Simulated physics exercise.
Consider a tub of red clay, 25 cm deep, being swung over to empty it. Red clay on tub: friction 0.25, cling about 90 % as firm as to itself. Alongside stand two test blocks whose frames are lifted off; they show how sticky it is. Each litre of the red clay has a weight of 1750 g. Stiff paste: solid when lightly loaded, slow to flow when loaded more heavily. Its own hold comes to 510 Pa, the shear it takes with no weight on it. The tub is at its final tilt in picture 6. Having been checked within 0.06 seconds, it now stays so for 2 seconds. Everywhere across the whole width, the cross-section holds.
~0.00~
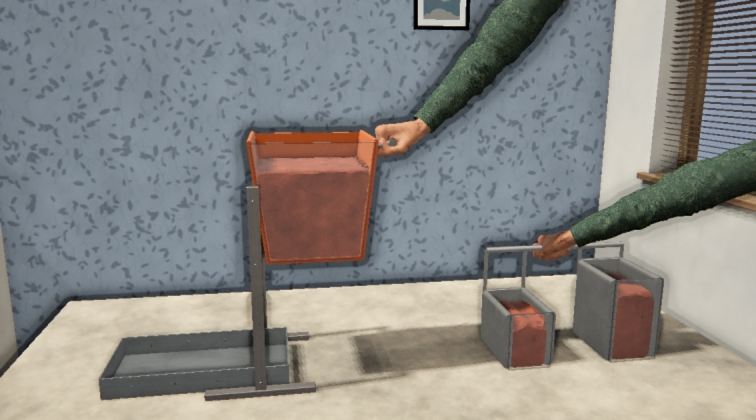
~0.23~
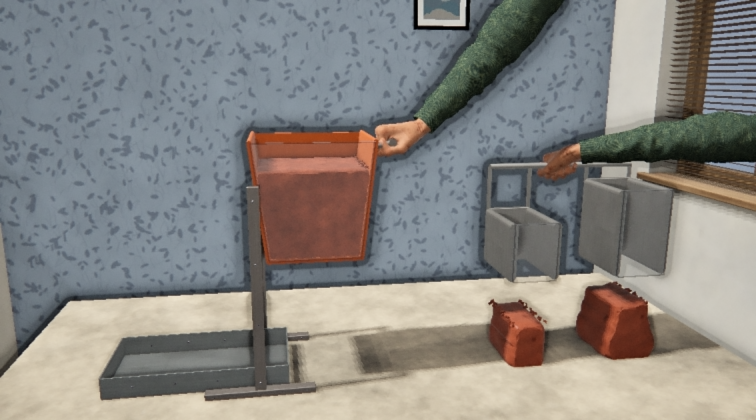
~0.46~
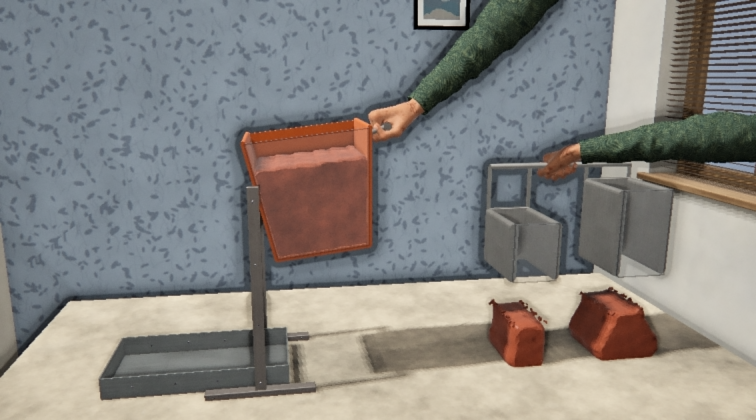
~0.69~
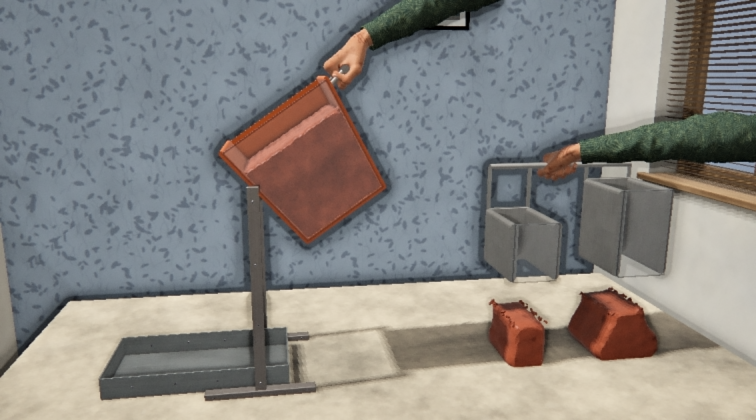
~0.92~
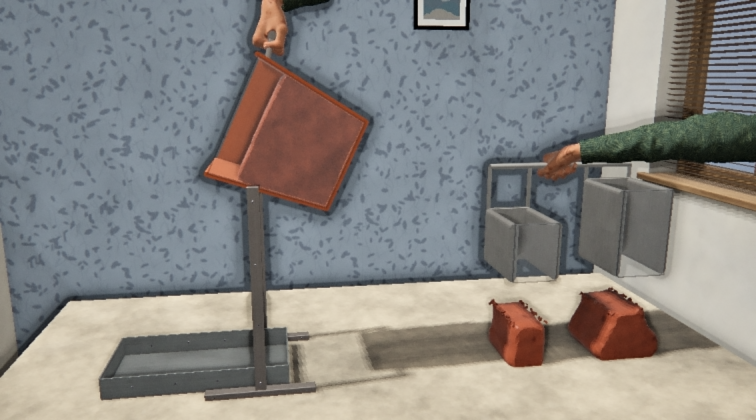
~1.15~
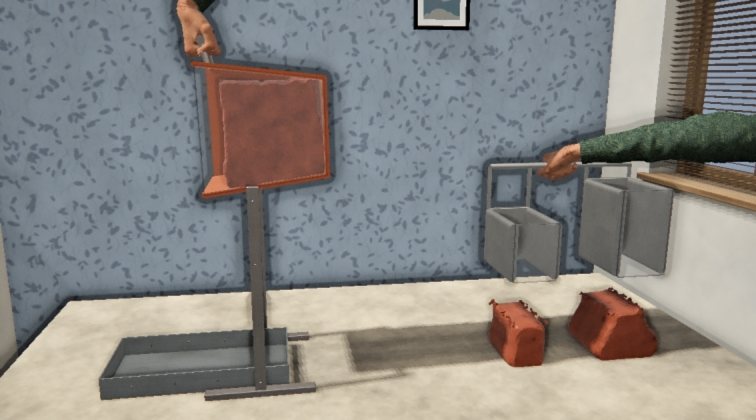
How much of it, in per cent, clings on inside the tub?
I would say close to 57 percent.
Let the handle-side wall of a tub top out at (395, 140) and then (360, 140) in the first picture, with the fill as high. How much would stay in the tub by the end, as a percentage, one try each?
I'd say near 45 percent the first time and near 70 percent the second.
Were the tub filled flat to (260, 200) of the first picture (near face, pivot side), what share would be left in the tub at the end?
About 75 %.
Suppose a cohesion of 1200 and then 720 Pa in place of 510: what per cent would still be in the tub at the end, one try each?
In that order: 100 %, 65 %.
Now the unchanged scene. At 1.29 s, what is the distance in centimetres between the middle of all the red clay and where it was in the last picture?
Something like 5 cm, give or take.
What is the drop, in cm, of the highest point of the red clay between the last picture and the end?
10 cm.
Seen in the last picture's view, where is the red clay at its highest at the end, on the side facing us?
I'd say it peaks at roughly (287, 129) in the last picture.
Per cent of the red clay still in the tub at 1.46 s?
Around 70 per cent.
After 1.29 s, the tub is at 91 degrees and holds 98 %.
After 1.46 s, the tub is at 91 degrees and holds 69 %.
After 1.63 s, the tub is at 91 degrees and holds 58 %.
After 1.80 s, the tub is at 91 degrees and holds 57 %.
After 3.15 s, the tub is at 91 degrees and holds 57 %.
